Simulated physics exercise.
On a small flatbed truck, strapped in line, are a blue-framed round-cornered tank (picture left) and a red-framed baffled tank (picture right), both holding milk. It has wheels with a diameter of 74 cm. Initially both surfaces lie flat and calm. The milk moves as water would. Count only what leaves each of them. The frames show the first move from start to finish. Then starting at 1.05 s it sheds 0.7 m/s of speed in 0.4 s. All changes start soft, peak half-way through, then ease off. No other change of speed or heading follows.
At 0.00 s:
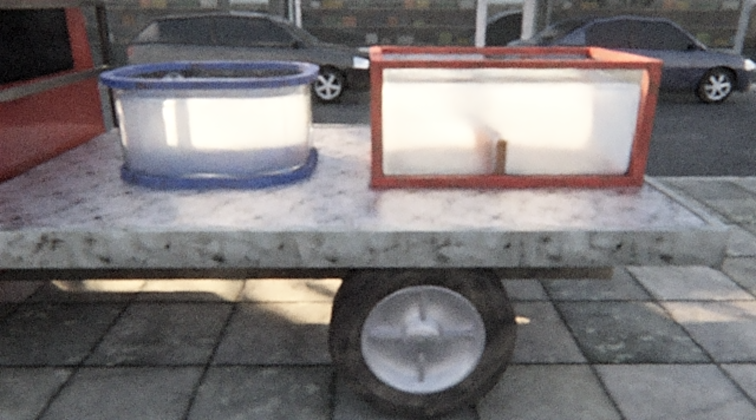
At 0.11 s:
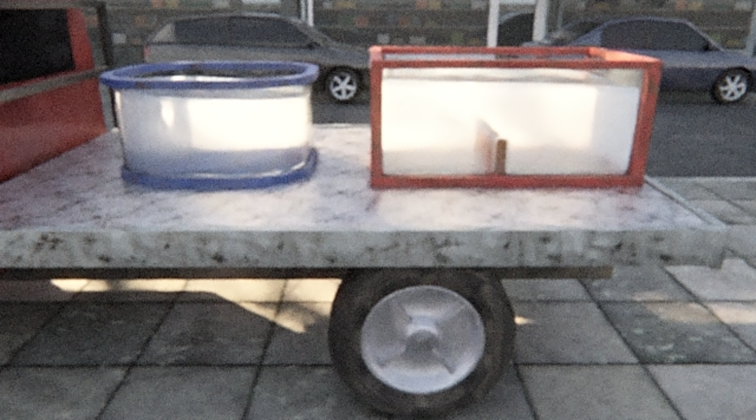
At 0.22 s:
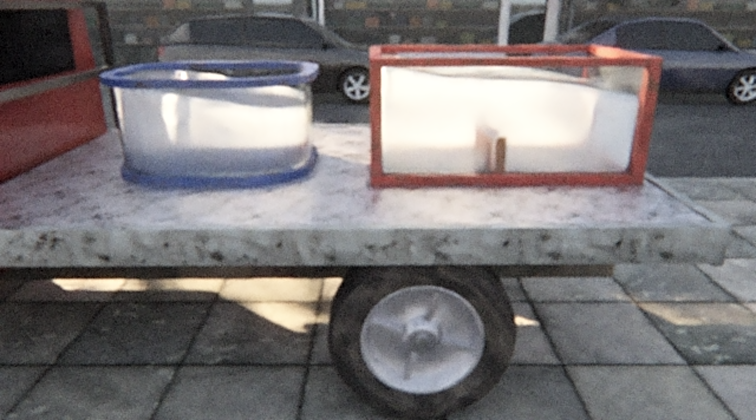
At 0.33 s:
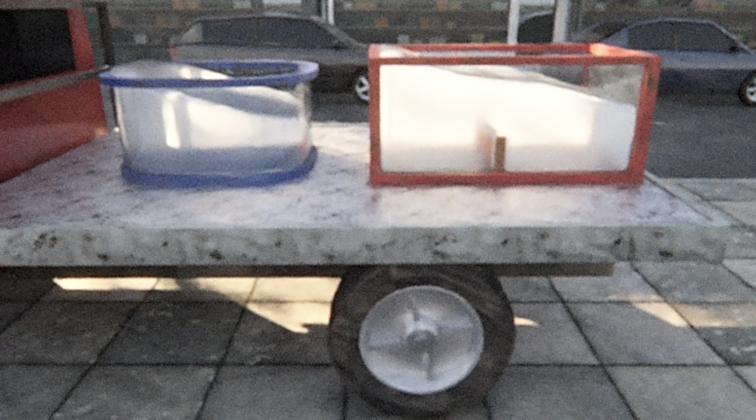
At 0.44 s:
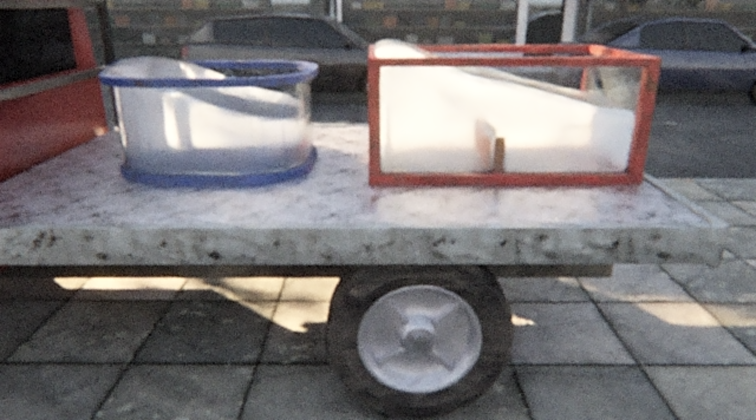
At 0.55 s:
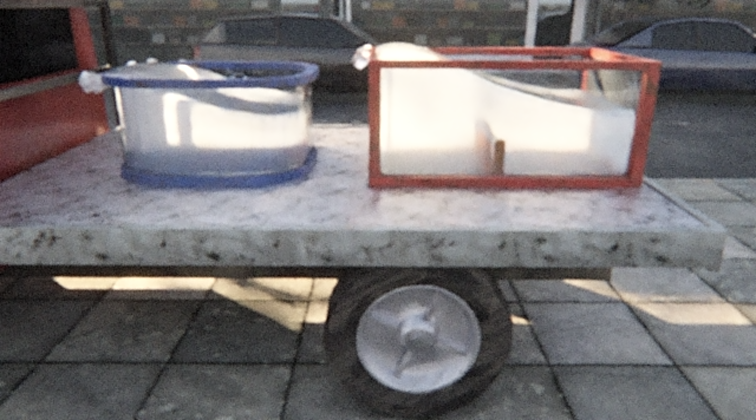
On a paved street beside parked cars, a flatbed rolls left carrying a blue-framed tank and a red-framed tank of milk; the level surfaces tilt, climbing at the left and sinking at the right, then a little slops over both left rims.
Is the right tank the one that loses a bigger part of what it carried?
Leftmost container, relative to its load.
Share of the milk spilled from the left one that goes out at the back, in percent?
About 10 percent.
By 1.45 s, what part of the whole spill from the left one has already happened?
Close to 10 in a hundred.
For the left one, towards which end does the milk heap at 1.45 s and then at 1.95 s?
The surface rises towards the forward end and then towards the rear end.
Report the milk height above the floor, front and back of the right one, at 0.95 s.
I'd say some 36 centimetres in front and some 44 centimetres behind.
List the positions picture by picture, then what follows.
Left tank, front level (137, 94), back level (274, 94); right tank, front level (400, 81), back level (617, 82); the front is on the left, levels are read along the near walls, in the first frame.
Left tank, front level (137, 94), back level (273, 94); right tank, front level (400, 81), back level (617, 82), in the second frame.
Left tank, front level (135, 81), back level (274, 106); right tank, back level (615, 94), in the third frame.
Left tank, front level (133, 70), back level (273, 114); right tank, front level (398, 52), back level (614, 100), in the fourth frame.
Left tank, front level (132, 66), back level (273, 117); right tank, front level (398, 47), back level (612, 107), in the fifth frame.
Left tank, front level (134, 73), back level (273, 114); right tank, front level (398, 53), back level (613, 107), in the sixth frame.
After 0.95 s the left one has lost 1 per cent, over the front (front 27 cm, back 46 cm); the right one has lost 1 per cent, over the front (front 37 cm, back 43 cm).
After 1.45 s the left one has lost 1 per cent, over the front (front 53 cm, back 21 cm); the right one has lost 1 per cent, over the front (front 41 cm, back 34 cm).
After 1.95 s the left one has lost 8 per cent, over the front, a little elsewhere (front 25 cm, back 40 cm); the right one has lost 1 per cent, over the front (front 48 cm, back 31 cm).
After 4.43 s the left one has lost 11 per cent, over the front, a little elsewhere; the right one has lost 2 per cent, over the front, a little elsewhere.
